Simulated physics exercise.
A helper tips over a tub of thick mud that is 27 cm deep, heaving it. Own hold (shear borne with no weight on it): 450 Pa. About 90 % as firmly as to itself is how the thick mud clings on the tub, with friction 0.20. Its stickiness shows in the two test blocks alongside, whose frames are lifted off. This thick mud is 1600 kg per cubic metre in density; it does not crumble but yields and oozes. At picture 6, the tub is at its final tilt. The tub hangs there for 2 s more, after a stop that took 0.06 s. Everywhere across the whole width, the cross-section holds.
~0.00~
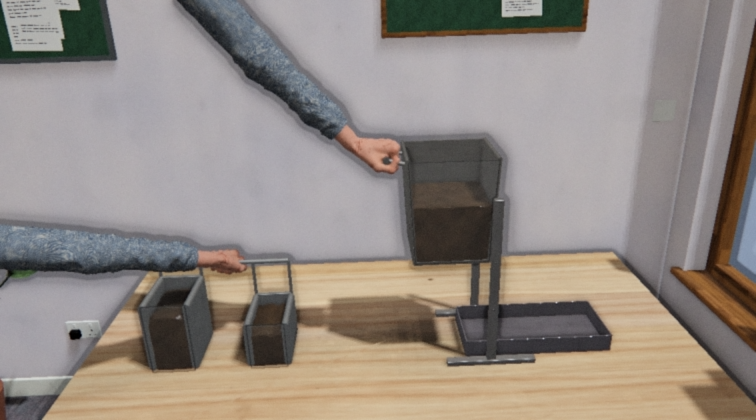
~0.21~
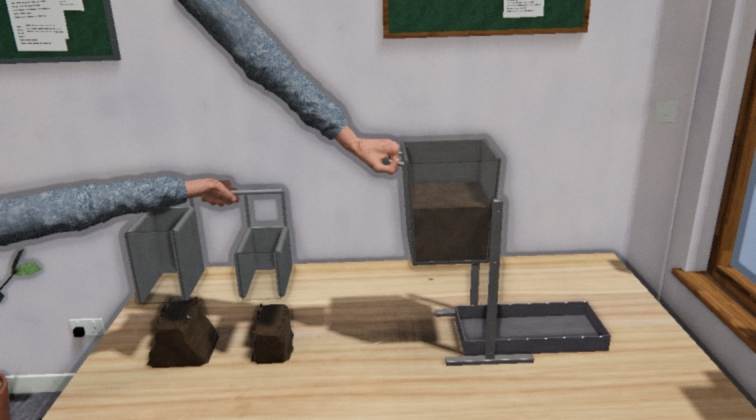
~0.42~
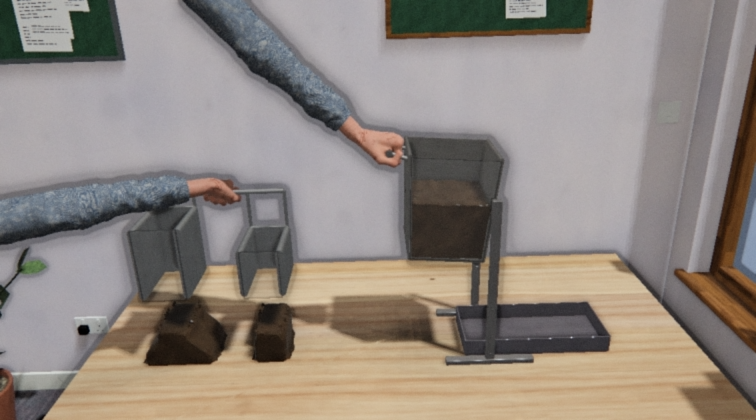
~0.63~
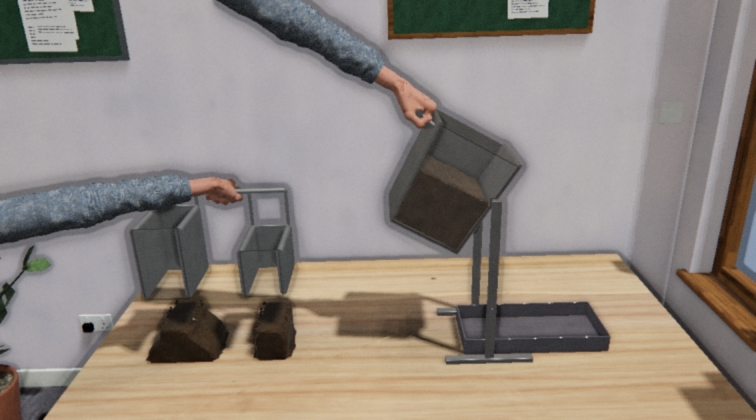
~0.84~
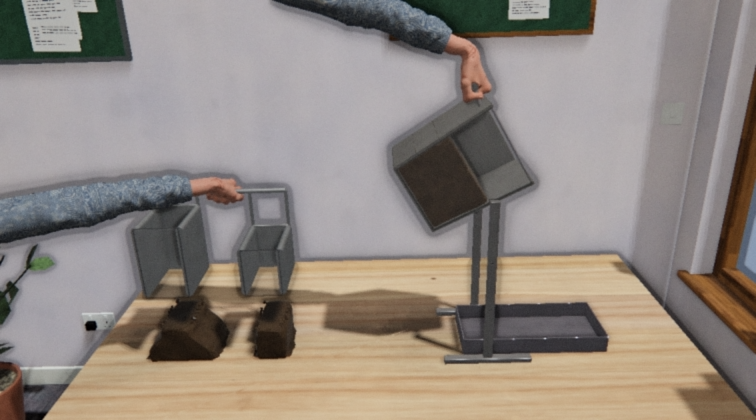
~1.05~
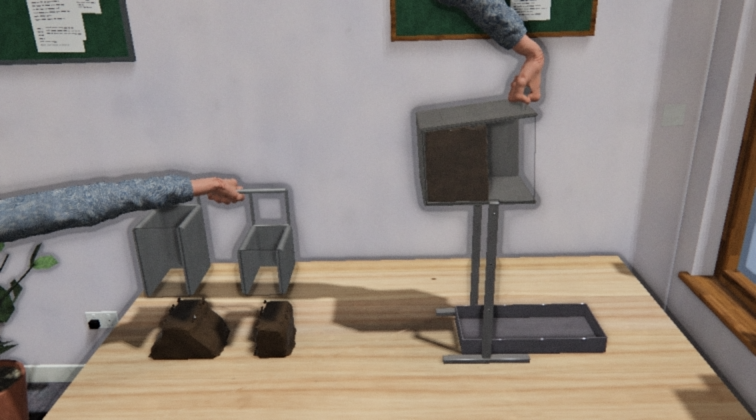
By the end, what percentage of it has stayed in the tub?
Some 98 per cent has stayed in the tub.
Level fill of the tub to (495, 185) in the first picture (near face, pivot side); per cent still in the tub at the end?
About 70 %.
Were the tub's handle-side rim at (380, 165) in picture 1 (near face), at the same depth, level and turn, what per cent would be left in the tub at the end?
The tub would keep roughly 60 percent.
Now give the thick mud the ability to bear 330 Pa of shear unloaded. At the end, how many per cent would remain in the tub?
In that case some 75 per cent.
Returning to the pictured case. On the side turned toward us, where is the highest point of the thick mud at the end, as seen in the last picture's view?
Near (469, 155).
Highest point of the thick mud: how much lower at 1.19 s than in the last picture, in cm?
Roughly 3 cm.
After 1.19 s, the tub is at 87 degrees and holds 100 %.
After 1.36 s, the tub is at 87 degrees and holds 100 %.
After 1.53 s, the tub is at 87 degrees and holds 98 %.
After 1.70 s, the tub is at 87 degrees and holds 98 %.
After 3.05 s, the tub is at 87 degrees and holds 98 %.
